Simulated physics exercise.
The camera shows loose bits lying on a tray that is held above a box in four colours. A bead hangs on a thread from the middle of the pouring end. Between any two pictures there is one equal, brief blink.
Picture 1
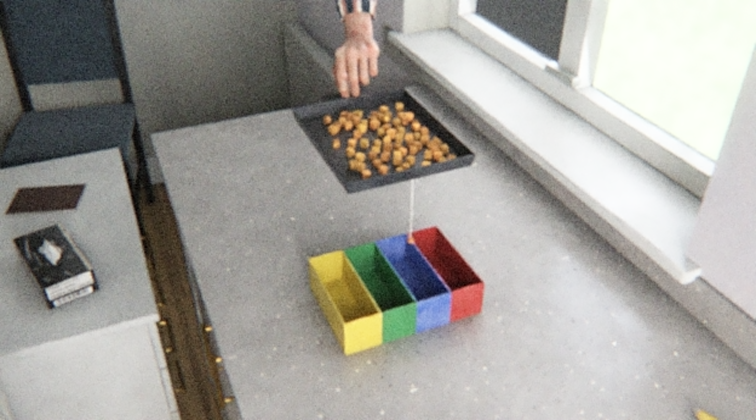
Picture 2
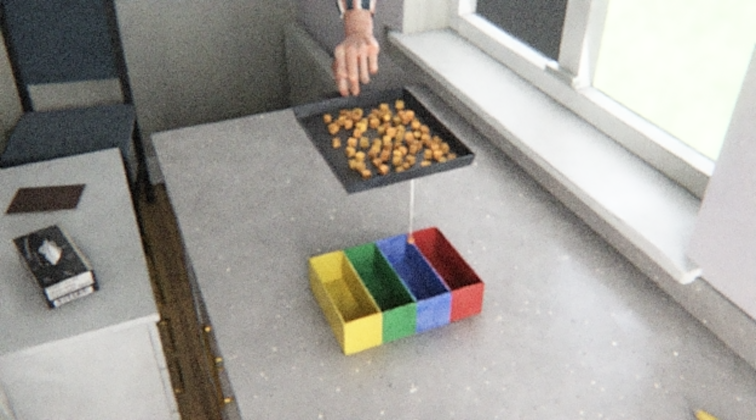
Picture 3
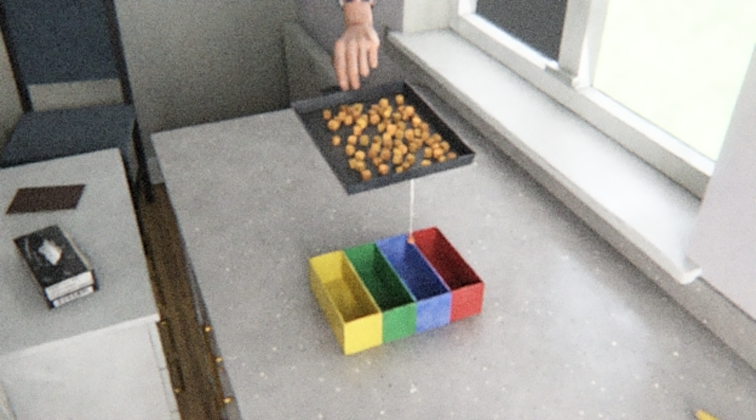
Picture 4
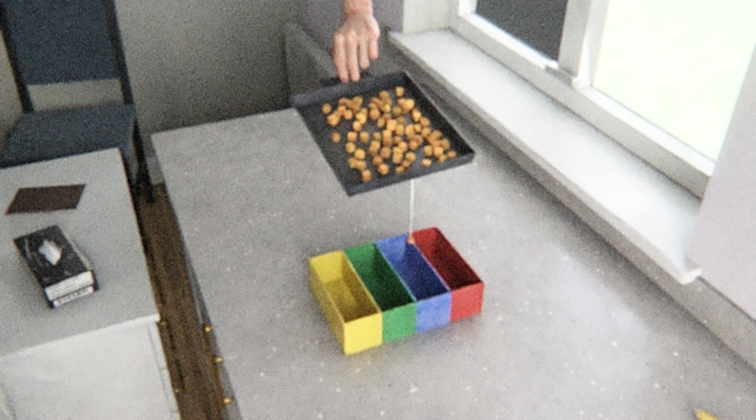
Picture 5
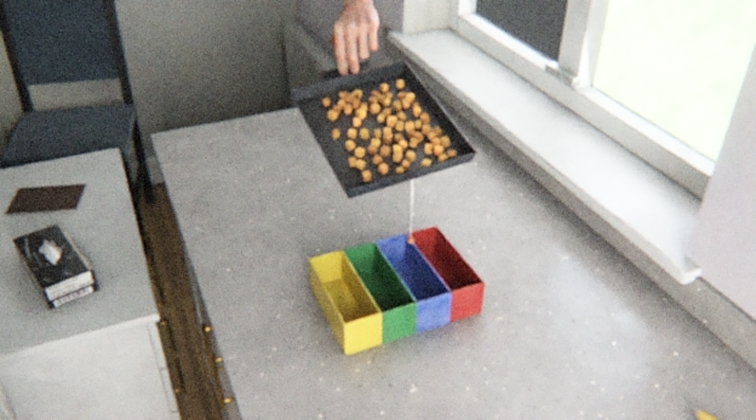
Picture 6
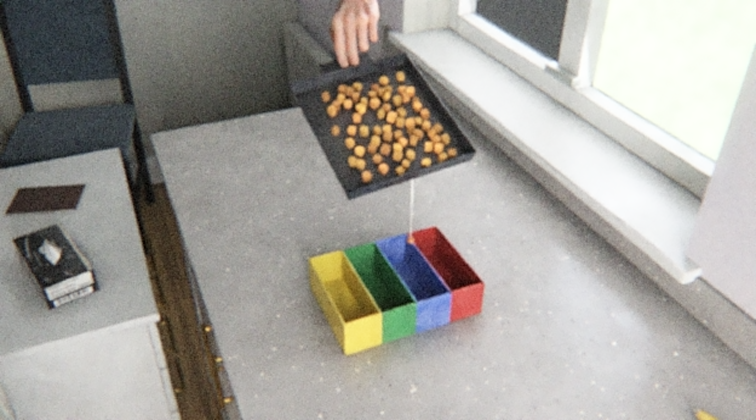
A dark tray of orange-brown croutons, gripped at its far edge by a hand, is held over a grey speckled table beside a bright window, seen from above by a still camera. Below it sits an open box with yellow, green, blue and red cells from left to right, a thread hanging above. The tray's far edge slowly rises, its near edge slanting slightly lower at the left corner.
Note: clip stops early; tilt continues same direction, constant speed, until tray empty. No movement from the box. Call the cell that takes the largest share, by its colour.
Most goes to the green cell.
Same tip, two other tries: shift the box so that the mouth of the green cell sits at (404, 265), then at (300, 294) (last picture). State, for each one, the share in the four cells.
In order: 90 per cent and 80 per cent.
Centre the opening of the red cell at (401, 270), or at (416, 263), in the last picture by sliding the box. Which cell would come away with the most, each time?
The first placement favours the blue one, while the second favours the cell in blue.
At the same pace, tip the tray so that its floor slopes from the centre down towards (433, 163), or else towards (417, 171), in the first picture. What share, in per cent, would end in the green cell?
In order, 0 in a hundred and 10 in a hundred.
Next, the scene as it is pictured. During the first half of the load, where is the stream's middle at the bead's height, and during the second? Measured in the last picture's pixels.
Close to (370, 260), then close to (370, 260).
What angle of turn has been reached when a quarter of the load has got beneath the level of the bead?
About 110°.
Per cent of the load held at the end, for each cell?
About: Yellow cell 20, green cell 60, blue cell 20, red cell 0 per cent.
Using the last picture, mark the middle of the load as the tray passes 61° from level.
Close to (382, 163).
Just after the last frame, tray tipped steeply; every one on the tray.
A moment on, tray tipped past a quarter turn; almost all on the tray; just a few in the green cell; about a tenth falling or outside the box.
Further on, tray tipped past a quarter turn; roughly half in the green cell; roughly a quarter in the yellow cell; roughly a quarter in the blue cell; just a few falling or outside the box.
When it is over, tray tipped past a quarter turn; roughly half in the green cell; roughly a quarter in the yellow cell; roughly a quarter in the blue cell; not one in the red cell; just a few outside the box.
